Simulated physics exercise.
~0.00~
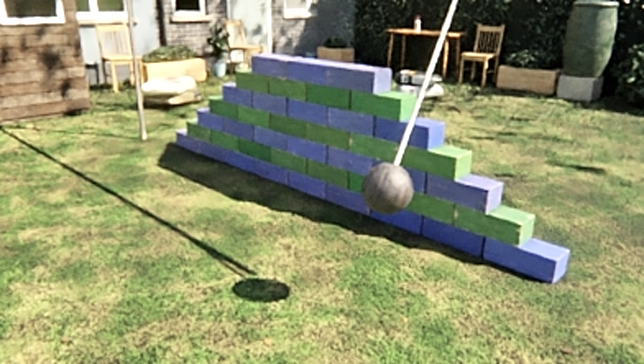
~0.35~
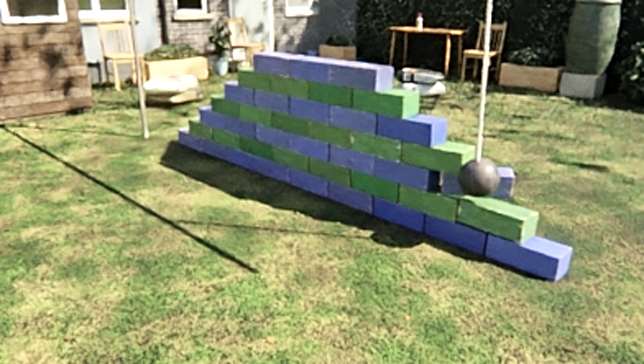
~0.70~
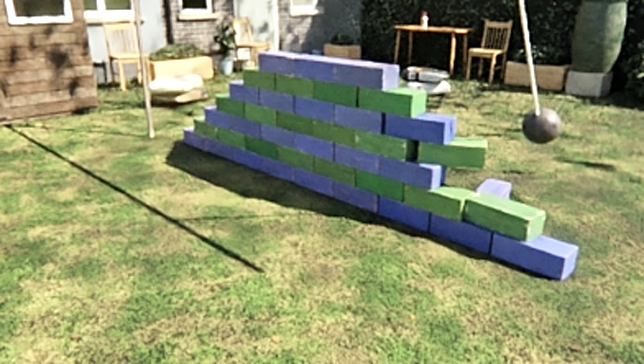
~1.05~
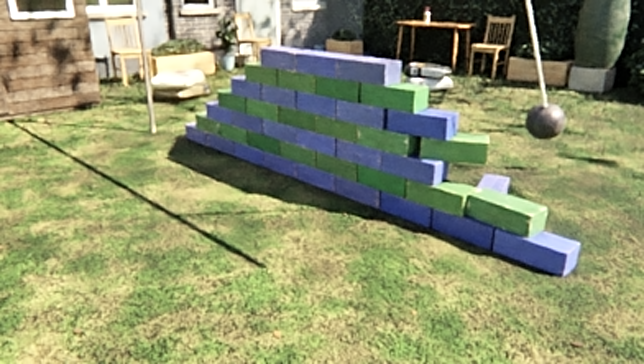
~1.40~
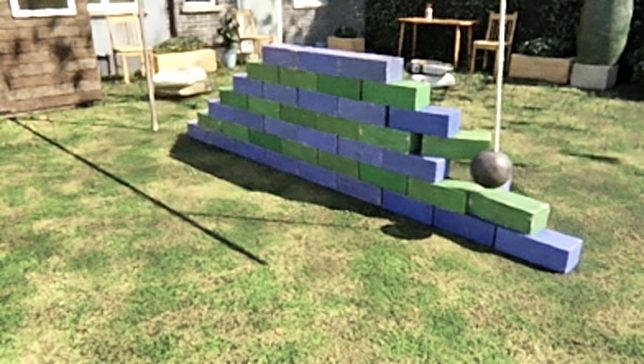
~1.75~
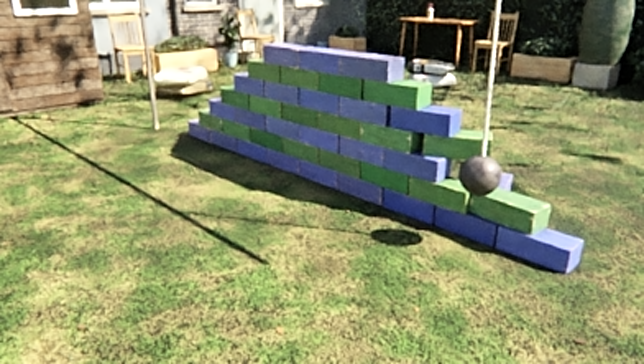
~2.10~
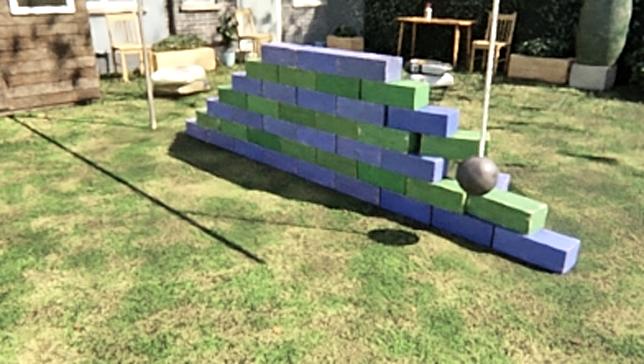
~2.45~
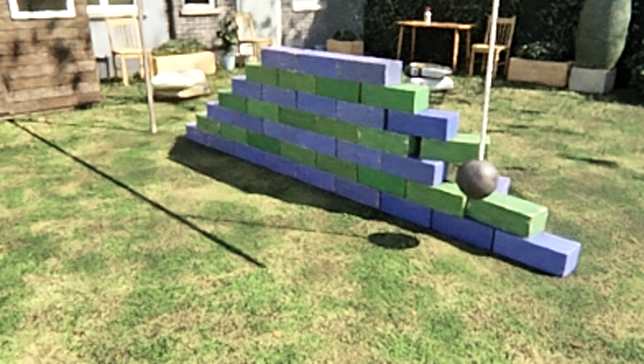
In a sunny back garden, a dark ball on a line swung into the right side of a stepped wall of blue and green blocks, shifted a few, then swung back and came to rest against the wall, which stayed mostly standing.
